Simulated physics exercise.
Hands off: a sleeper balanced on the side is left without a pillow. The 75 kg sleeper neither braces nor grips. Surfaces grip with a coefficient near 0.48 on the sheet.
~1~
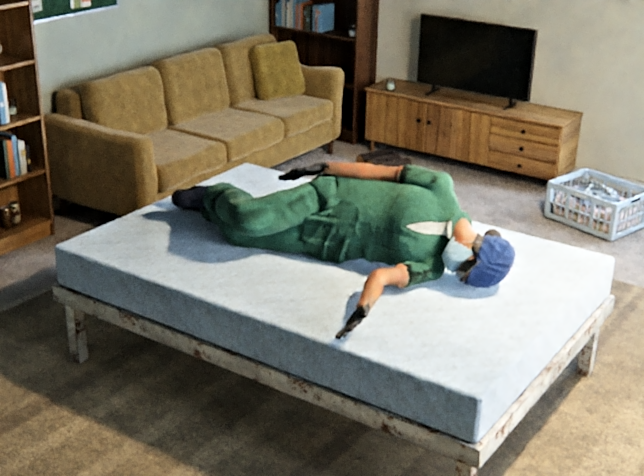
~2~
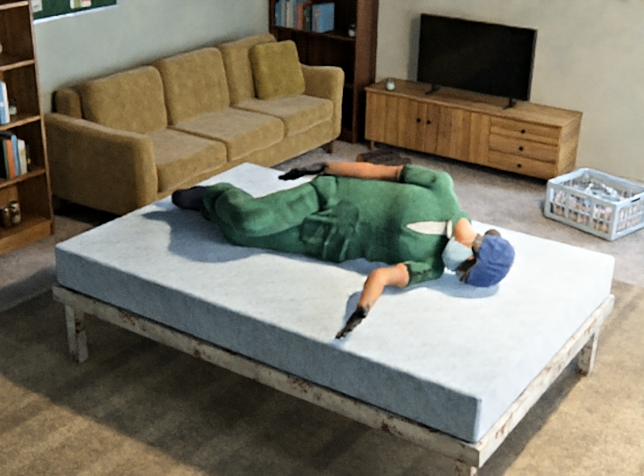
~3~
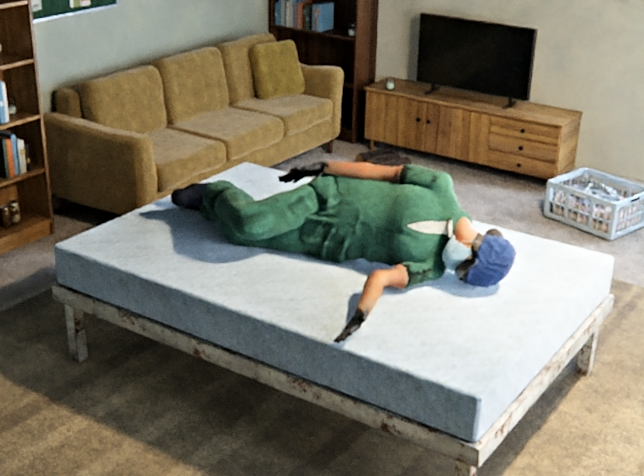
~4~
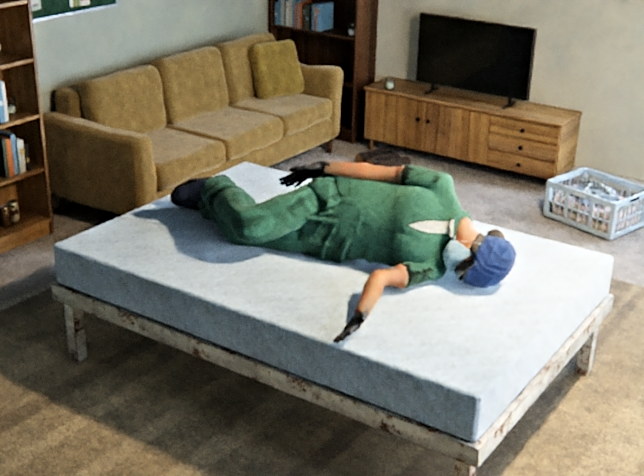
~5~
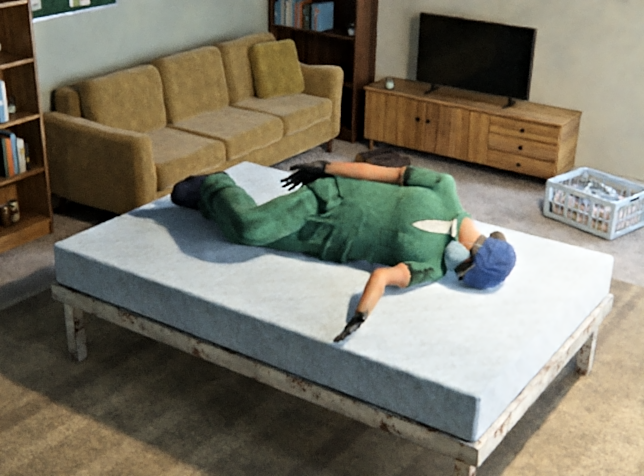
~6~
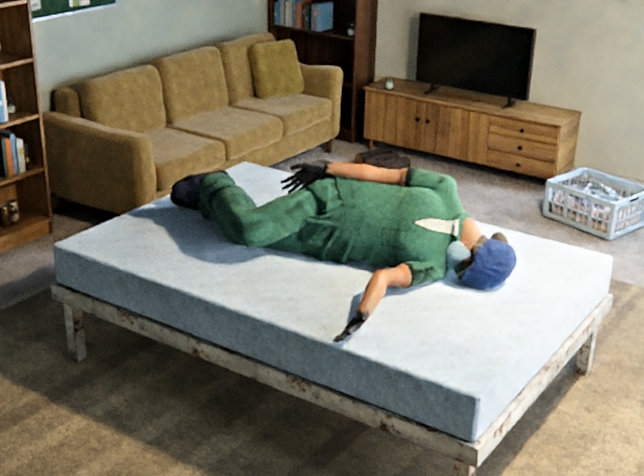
A person in green clothes and a blue cap lay on their side on a bare mattress with no pillow, barely moving at first, then shifted slightly as their legs bent a little more.
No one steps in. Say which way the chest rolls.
This time the chest sinks back.
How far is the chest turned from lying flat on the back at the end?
Turned some 0°.
Then, 0.26 s after the last picture the chest is turned 40° from lying flat on the back, near (434, 229) in the last picture's view.
Then, 0.66 s after the last picture the chest is turned 5° from lying flat on the back, near (430, 229) in the last picture's view.
Then, 1.26 s after the last picture the chest is turned 0° from lying flat on the back, near (430, 230) in the last picture's view.
At rest, chest sinks back.
